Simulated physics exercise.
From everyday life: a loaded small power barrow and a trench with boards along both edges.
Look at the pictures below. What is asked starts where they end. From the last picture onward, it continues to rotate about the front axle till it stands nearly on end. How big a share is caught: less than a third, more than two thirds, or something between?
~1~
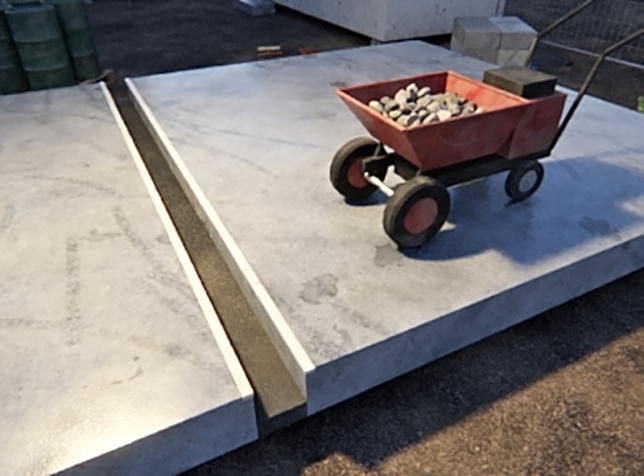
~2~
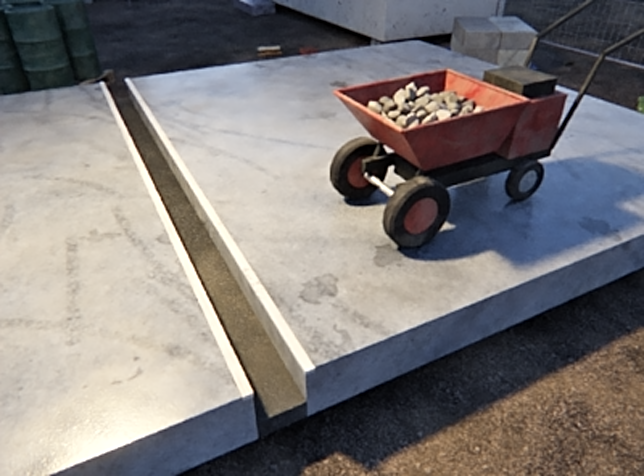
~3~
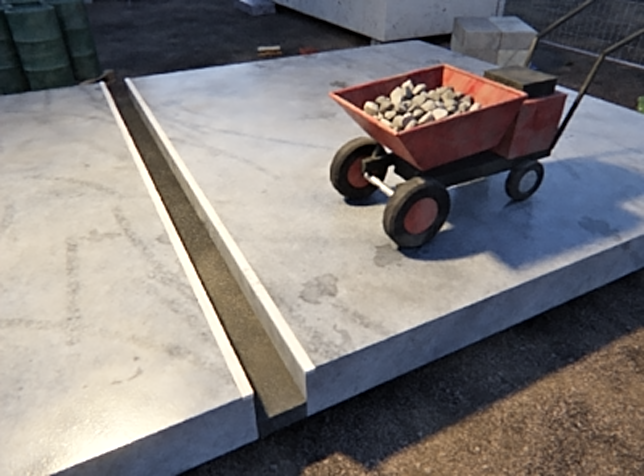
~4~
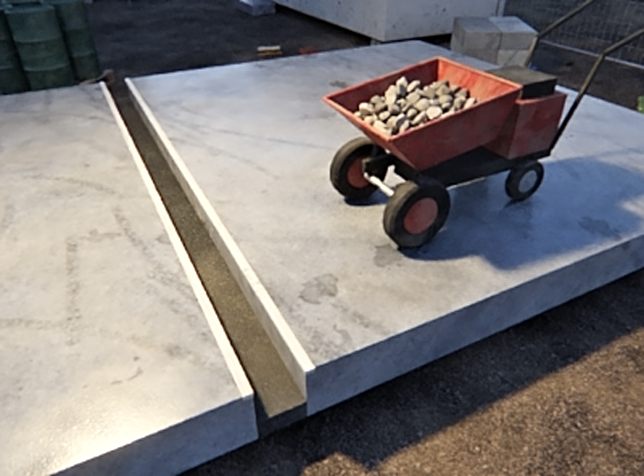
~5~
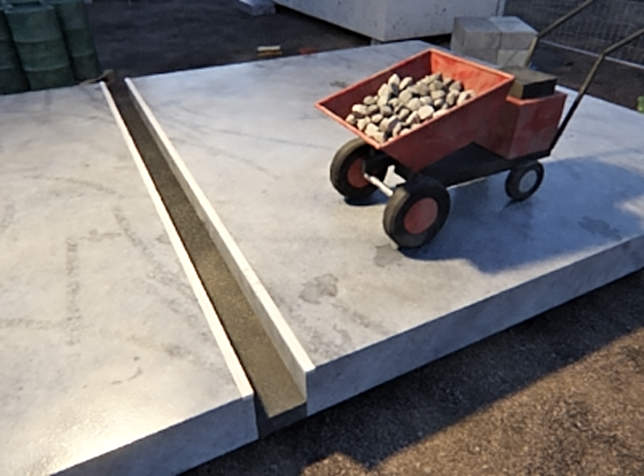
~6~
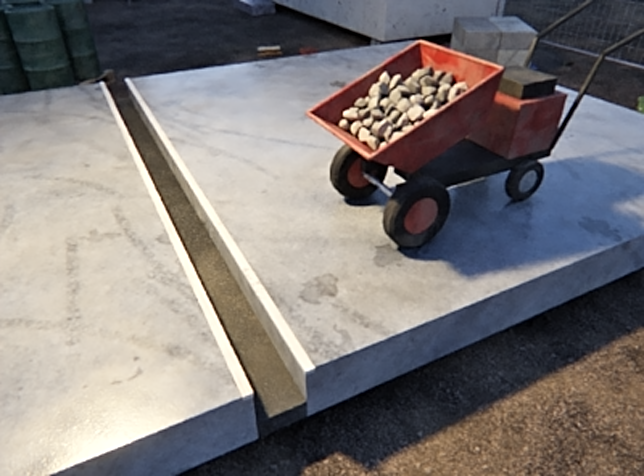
Pretty sure the trench share falls in the bottom band, so below one third.
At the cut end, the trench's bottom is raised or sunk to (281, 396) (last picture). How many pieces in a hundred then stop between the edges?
It works out to some 20 per cent.
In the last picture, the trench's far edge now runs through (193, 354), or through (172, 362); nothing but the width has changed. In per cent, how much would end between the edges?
20 % then 20 %, roughly.
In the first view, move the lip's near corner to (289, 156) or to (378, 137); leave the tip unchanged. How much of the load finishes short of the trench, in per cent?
That would be roughly 0 in a hundred and then roughly 30 in a hundred.
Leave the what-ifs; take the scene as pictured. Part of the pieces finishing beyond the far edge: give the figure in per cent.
Roughly 0 percent of the pieces, I think.
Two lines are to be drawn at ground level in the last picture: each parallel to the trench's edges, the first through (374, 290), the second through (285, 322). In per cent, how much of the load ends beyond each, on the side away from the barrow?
Close to 70 % and 30 %, in that order.
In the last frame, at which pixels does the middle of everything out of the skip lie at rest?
I'd put the middle somewhere around (265, 251).
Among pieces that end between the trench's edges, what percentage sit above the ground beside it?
Roughly 0 percent.
Soon after the last picture, skip tipped steeply; all in the skip.
A little later, skip tipped right over; about two thirds in the skip; about a third short of the trench; a stray few in or heaped over the trench; a stray few falling.
Later still, skip tipped right over; about a quarter in the skip; about half short of the trench; about a quarter in or heaped over the trench; a stray few beyond it.
At rest, skip tipped right over; about a quarter in the skip; about half short of the trench; about a quarter in or heaped over the trench; a stray few beyond it.
